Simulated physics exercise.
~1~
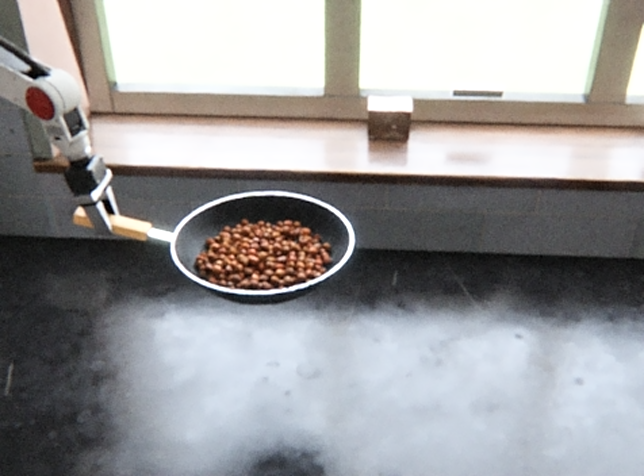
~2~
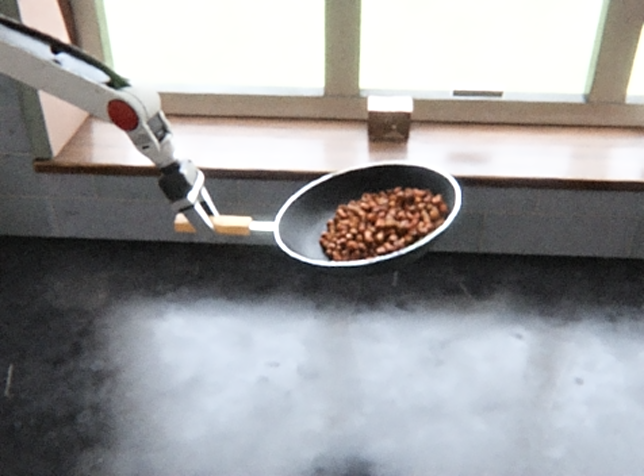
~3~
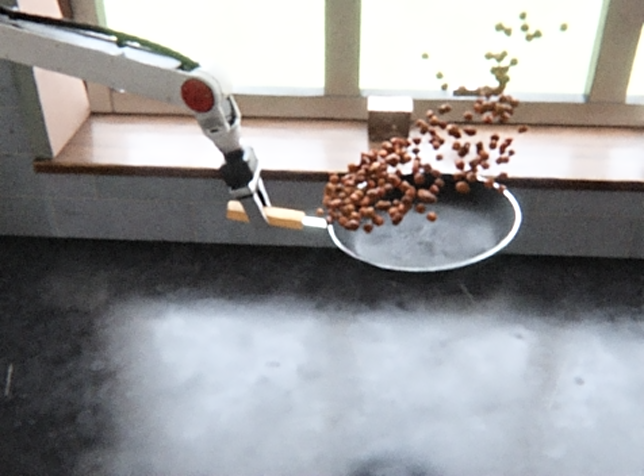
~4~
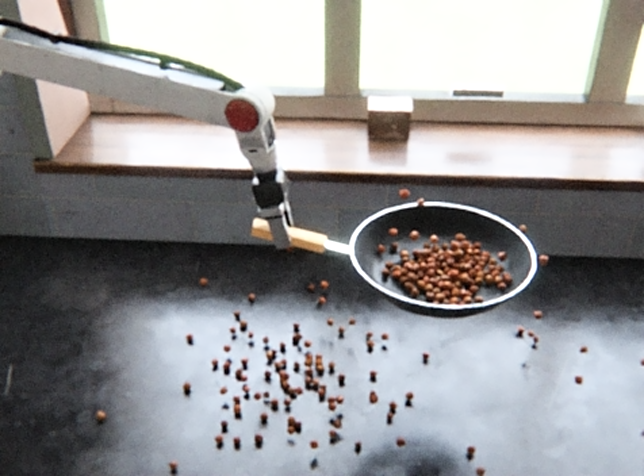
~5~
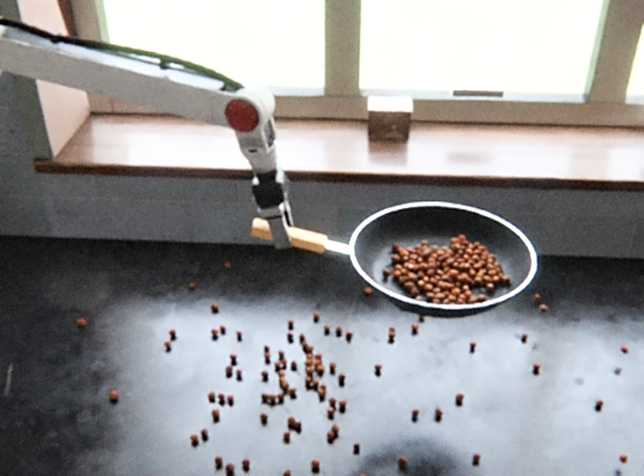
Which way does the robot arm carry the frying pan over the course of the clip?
It carries the frying pan to the right.
